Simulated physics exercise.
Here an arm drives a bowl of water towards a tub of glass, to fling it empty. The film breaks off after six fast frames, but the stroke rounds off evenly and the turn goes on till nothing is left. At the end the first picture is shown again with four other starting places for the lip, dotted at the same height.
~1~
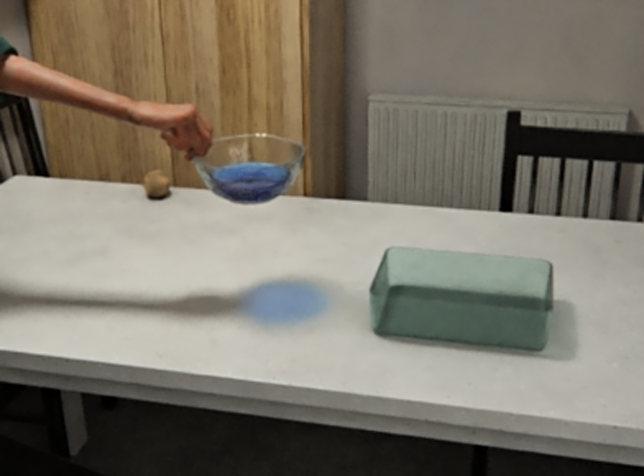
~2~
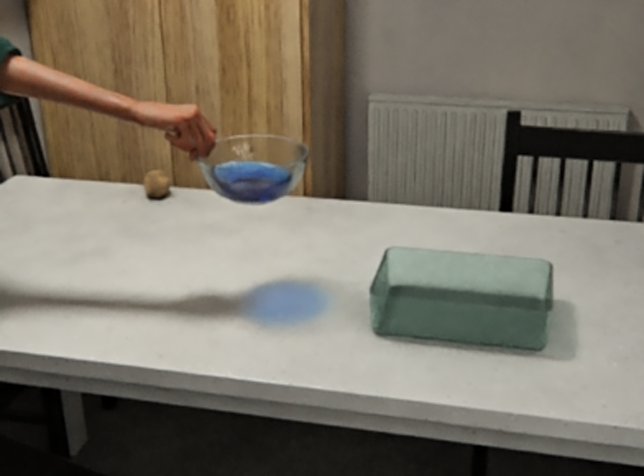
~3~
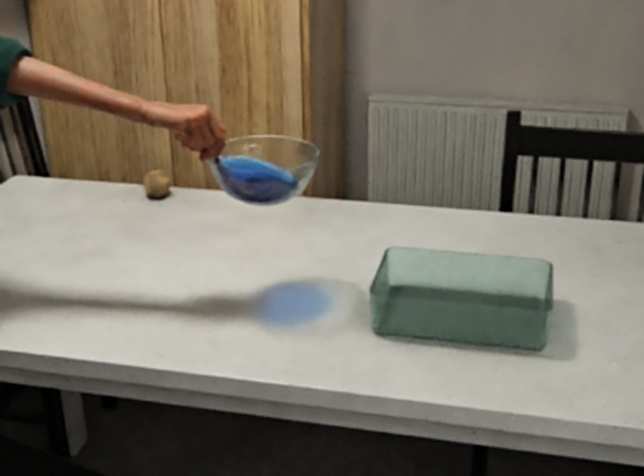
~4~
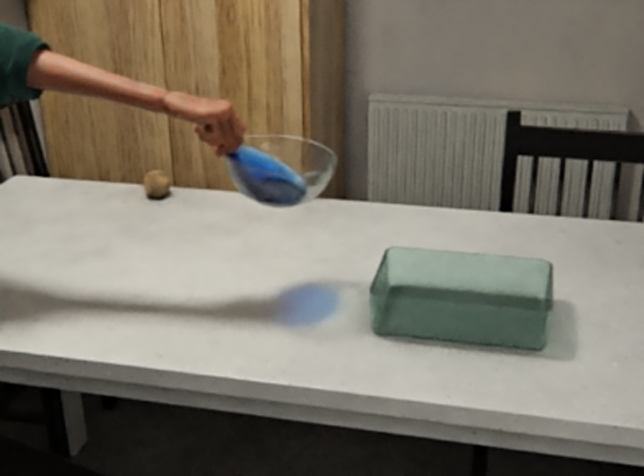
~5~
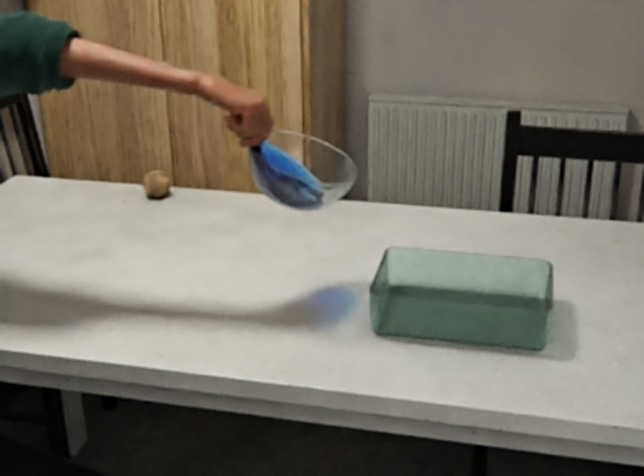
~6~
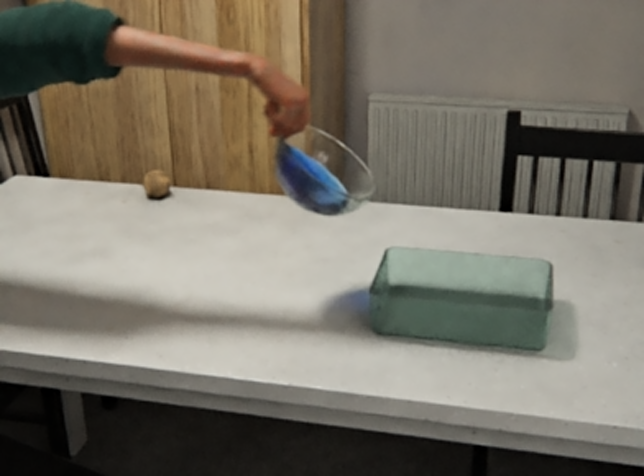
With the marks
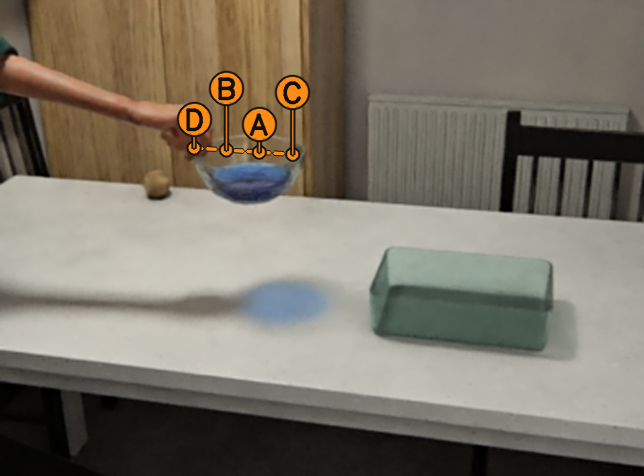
At the start, a hand at the left holds a clear glass bowl of blue water upright above a pale table, with a greenish glass tub standing to the right. The arm then carries the bowl rightward towards the tub, tilting it increasingly to the right, while the blue water stays inside.
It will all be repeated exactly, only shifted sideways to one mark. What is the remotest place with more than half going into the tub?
Go for B.
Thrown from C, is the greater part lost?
No, that is safe.
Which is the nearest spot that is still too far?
Here it is spot D.
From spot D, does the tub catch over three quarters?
No, less.
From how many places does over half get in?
Three of the four.
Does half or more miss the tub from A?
No, that is safe.
On the marked copy, A at (259, 152); B at (226, 150); C at (292, 154); D at (194, 147).
For spot A, about 74 % lands in the tub, 8 % falls short and 19 % goes beside or beyond.
For spot B, about 65 % lands in the tub, 23 % falls short and 12 % goes beside or beyond.
For spot C, about 72 % lands in the tub, 7 % falls short and 22 % goes beside or beyond.
For spot D, about 28 % lands in the tub, 64 % falls short and 8 % goes beside or beyond.
